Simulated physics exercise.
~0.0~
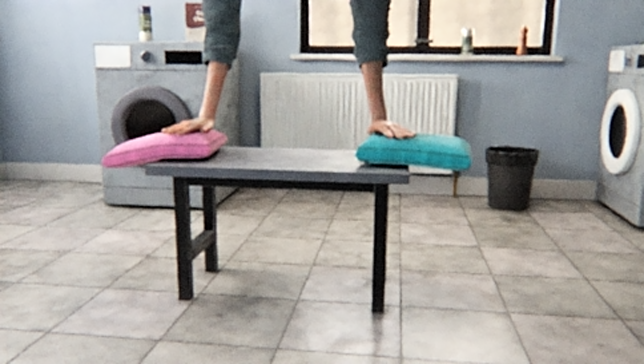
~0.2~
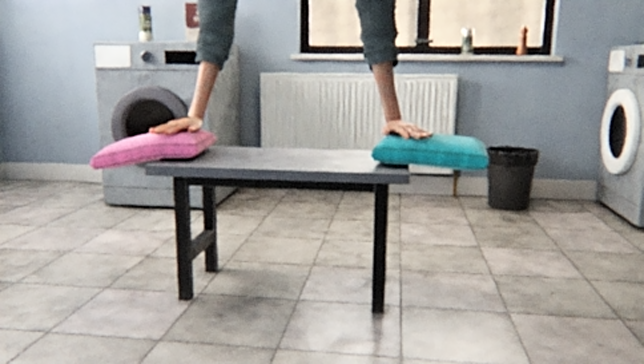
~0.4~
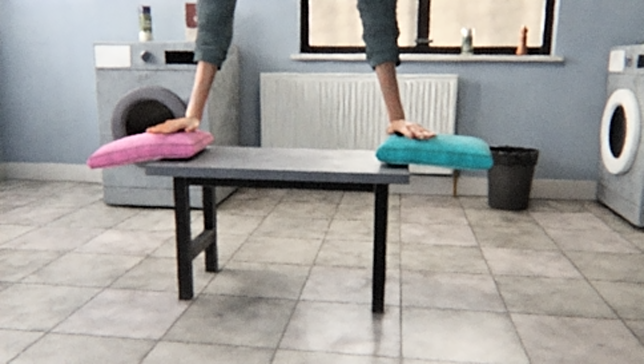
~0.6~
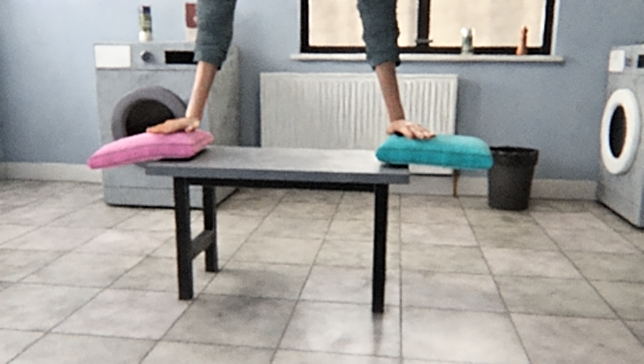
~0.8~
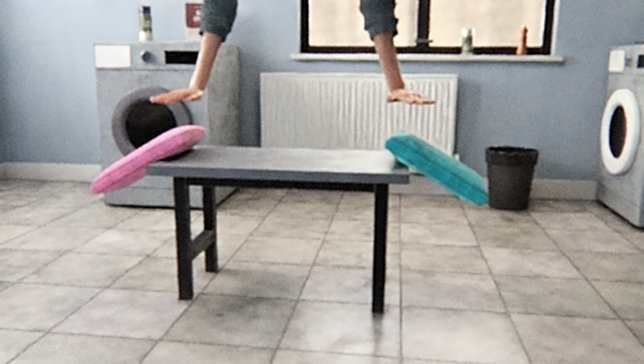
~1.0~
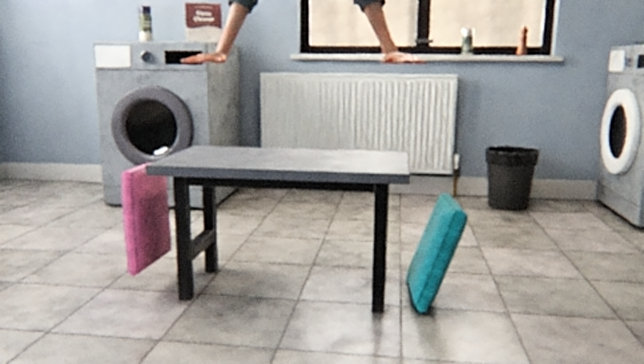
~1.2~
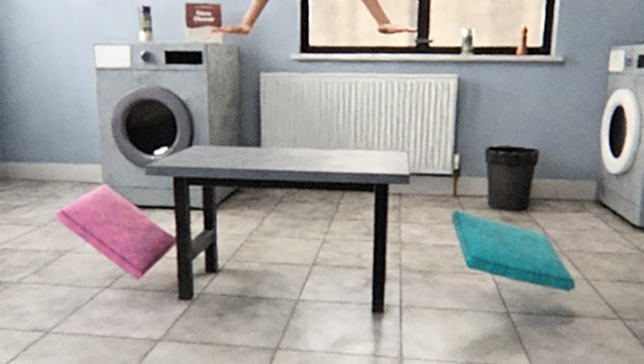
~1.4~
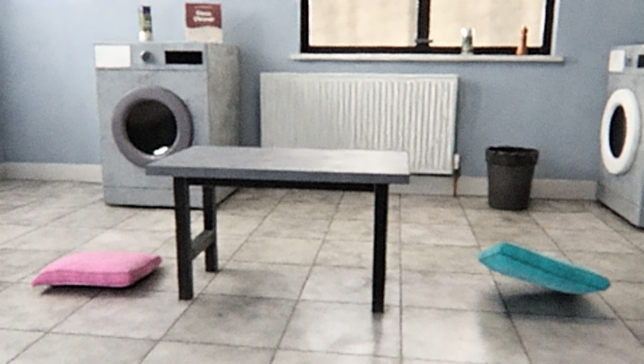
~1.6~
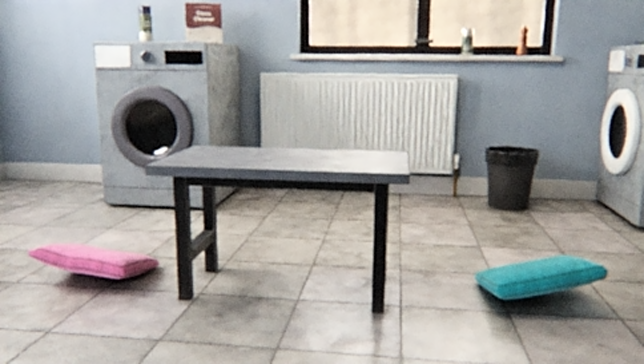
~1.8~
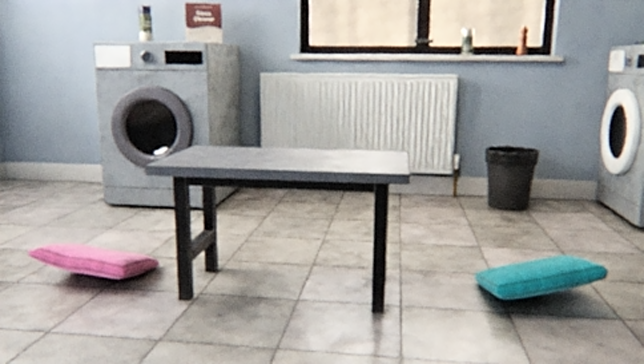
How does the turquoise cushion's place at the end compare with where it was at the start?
At the start it was on the right end of the table under a hand. By the end it was down on the tiled floor, to the right of the table.
In a laundry room, two hands pushed a pink pillow and a turquoise cushion outward to opposite ends of a small grey table. When the hands lifted away, both tipped over the edges and dropped, ending up on the tiled floor.
